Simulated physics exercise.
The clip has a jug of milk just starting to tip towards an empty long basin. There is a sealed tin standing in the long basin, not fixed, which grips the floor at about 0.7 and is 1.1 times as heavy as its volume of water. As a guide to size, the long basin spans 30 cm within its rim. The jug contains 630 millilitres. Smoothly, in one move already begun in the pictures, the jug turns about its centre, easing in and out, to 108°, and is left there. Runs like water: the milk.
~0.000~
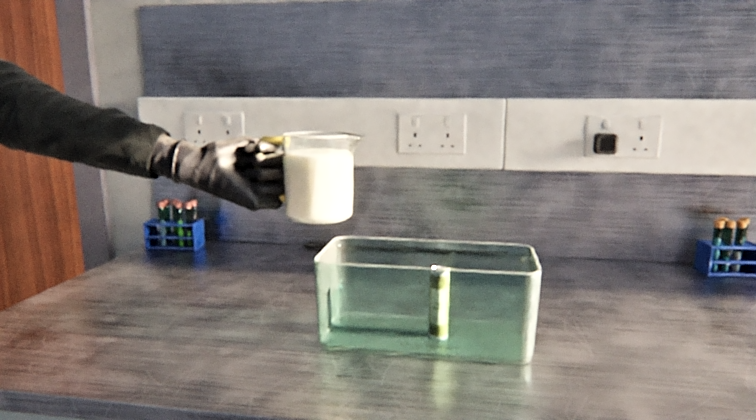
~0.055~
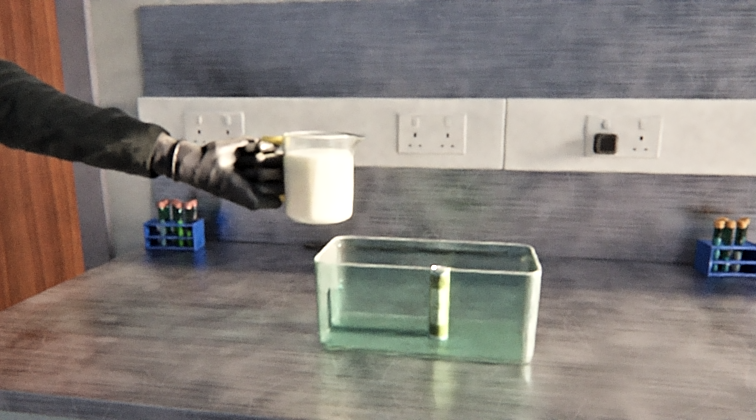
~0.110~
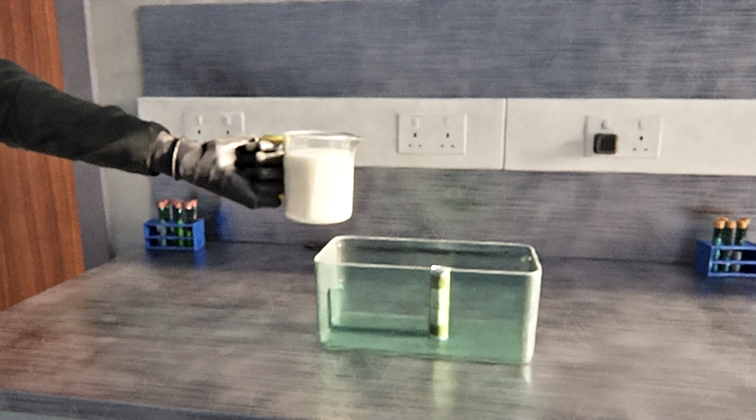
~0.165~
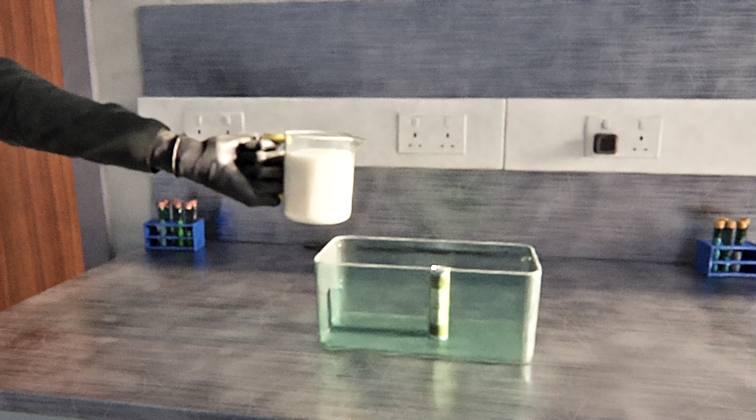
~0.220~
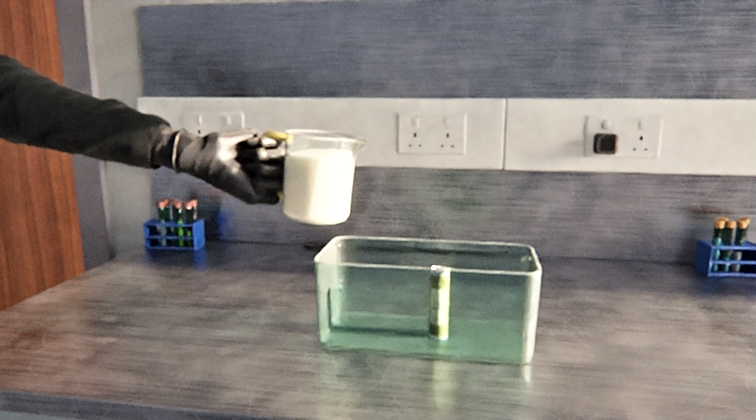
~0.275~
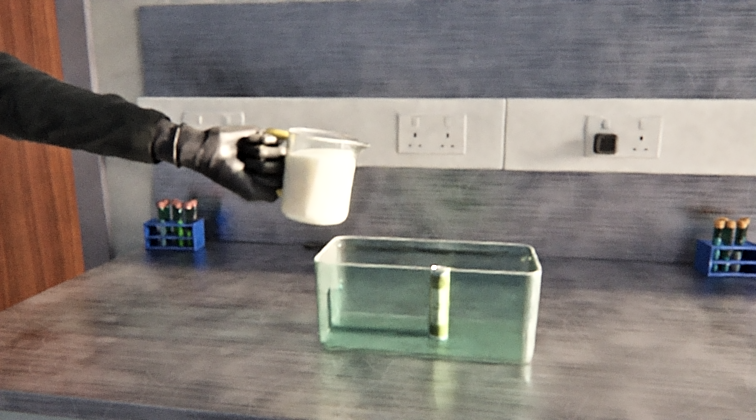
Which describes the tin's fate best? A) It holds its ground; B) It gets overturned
It holds its ground (A).
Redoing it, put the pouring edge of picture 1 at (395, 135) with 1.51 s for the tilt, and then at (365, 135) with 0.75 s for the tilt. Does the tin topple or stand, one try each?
Trial 1 - tin tips; trial 2 - tin stays standing.
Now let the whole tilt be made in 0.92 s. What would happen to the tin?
Outcome - the tin stays erect.
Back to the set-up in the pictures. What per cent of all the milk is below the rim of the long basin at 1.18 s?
Roughly 54 %.
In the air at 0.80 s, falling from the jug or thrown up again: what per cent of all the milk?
Around 9 percent.
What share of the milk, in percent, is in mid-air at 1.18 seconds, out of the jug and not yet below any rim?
Close to 14 per cent.
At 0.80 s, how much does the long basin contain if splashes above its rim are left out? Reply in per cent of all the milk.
About 3 per cent.
By 0.80 s the tilt is 59° and 89 per cent is still to pour; the tin stands where it began.
By 1.18 s the tilt is 96° and 33 per cent is still to pour; the tin stands where it began.
By 1.58 s the tilt is 108° and 1 per cent is still to pour; the tin stands where it began.
By 2.01 s the tilt is 108° and 0 per cent is still to pour; the tin stands where it began.
At rest the tin stands where it began.
